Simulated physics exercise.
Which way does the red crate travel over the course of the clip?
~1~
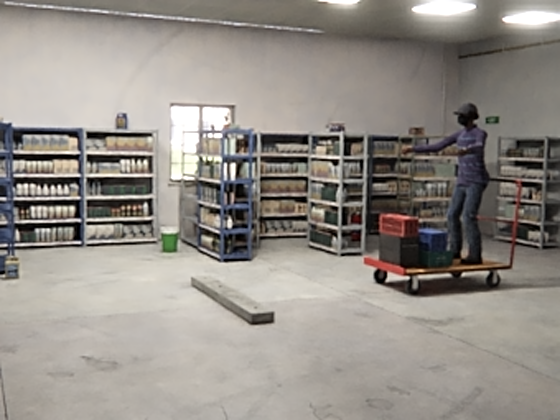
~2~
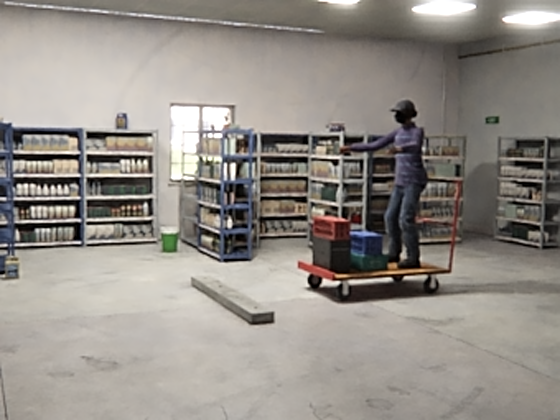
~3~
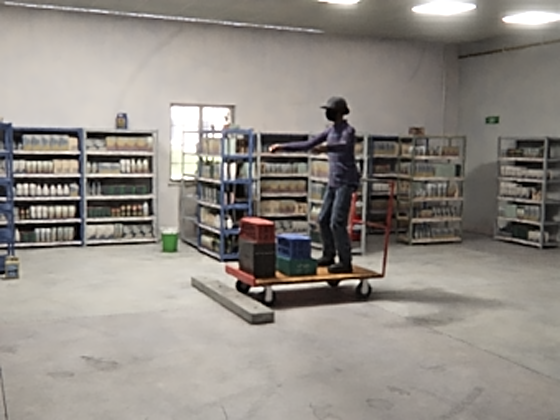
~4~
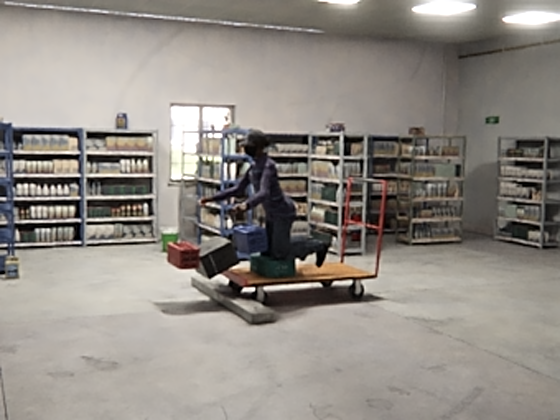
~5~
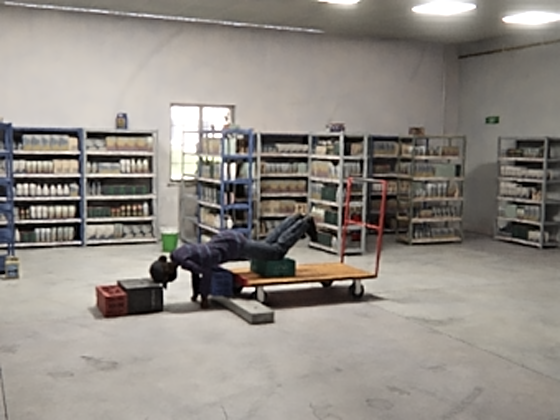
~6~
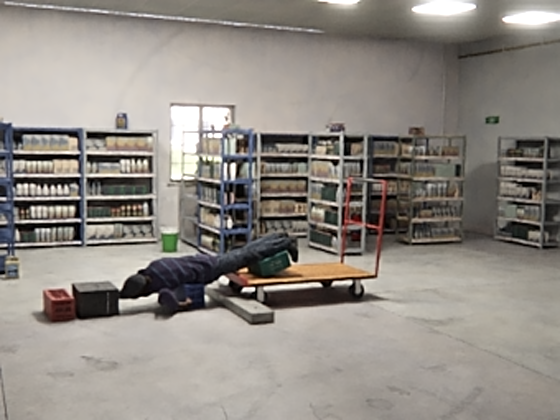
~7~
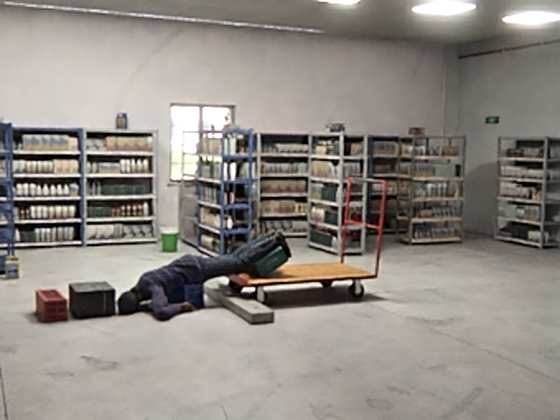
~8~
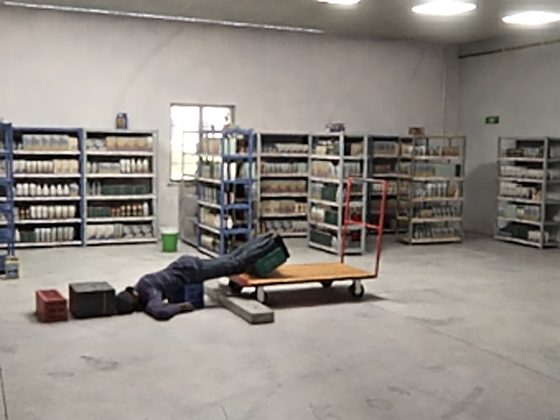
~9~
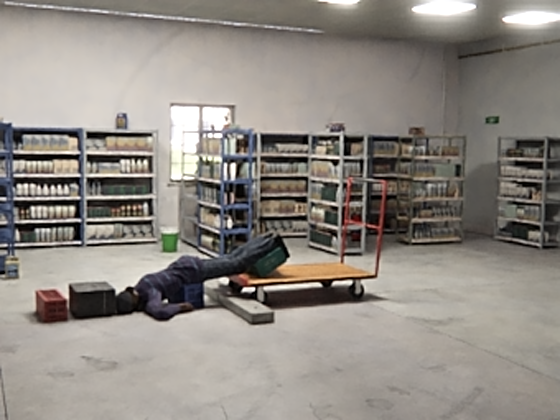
The red crate moves to the left, first riding on the trolley and then going over its front edge to the floor.
At the start, a person in a cap stands with arms stretched forward on a flatbed trolley loaded with red, black, blue and green containers, in a room lined with shelves. The trolley rolls left toward a low step on the floor and stops against it. The red, black and blue containers tip over the front edge as the person pitches forward after them. The person drops face down across the step, and the containers land on the floor. At the end, the person lies still with legs raised on the deck beside the tilted green container.
